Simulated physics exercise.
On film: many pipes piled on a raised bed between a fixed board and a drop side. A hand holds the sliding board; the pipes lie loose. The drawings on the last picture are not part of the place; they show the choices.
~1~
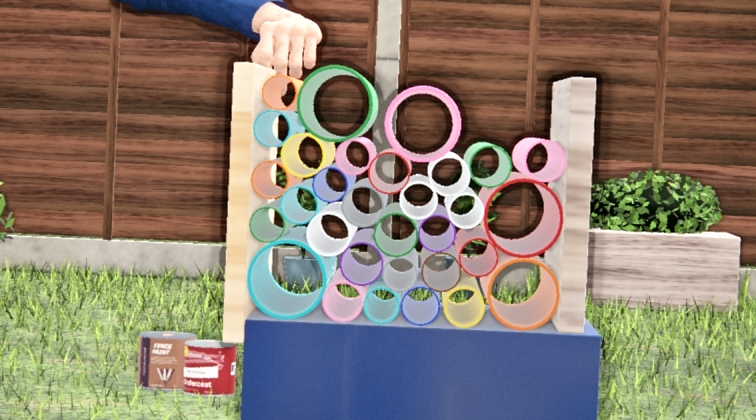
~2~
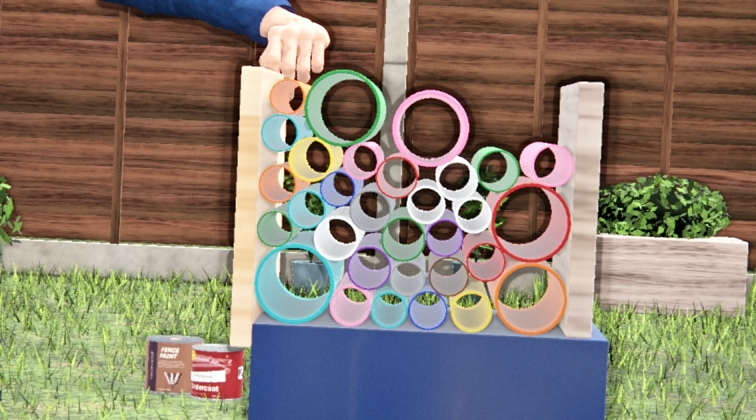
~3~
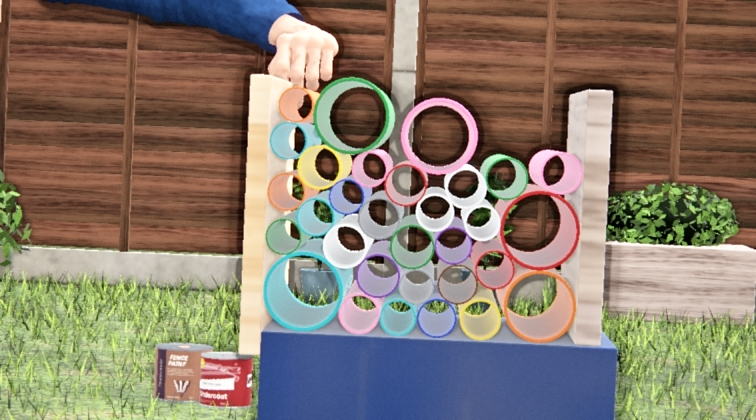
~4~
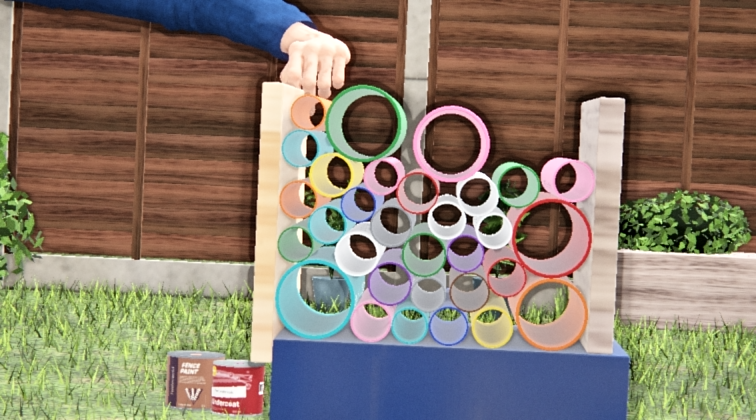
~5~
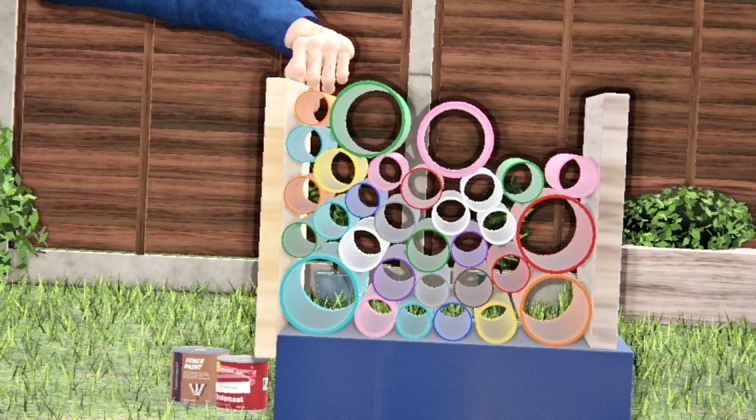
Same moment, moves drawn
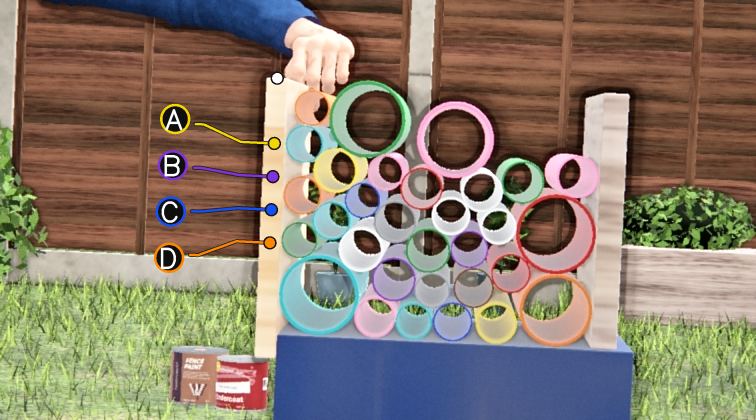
A hand resting at the top of the left side board stays almost still while the view drifts slightly, shifting the coloured pipes, blue base and paint tins a little right and down; the pipes keep their arrangement between the boards.
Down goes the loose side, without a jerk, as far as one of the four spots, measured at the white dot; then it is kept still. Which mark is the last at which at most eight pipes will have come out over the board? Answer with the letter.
It can be let down to D.
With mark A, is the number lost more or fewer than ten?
It loses fewer than ten.
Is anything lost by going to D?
Yes, at D.
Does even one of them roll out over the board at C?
Yes.
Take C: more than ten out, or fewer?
It loses fewer than ten.
On the marked copy, A at (274, 143); B at (273, 177); C at (271, 210); D at (270, 243); the white dot at (277, 78).
Following D. Soon after the start, top of the board (285, 154).
Later, top of the board (281, 240).
In the end, top of the board (281, 243), about five out over the board.
As for the rest, A none out over the board; B two out over the board; C two out over the board.
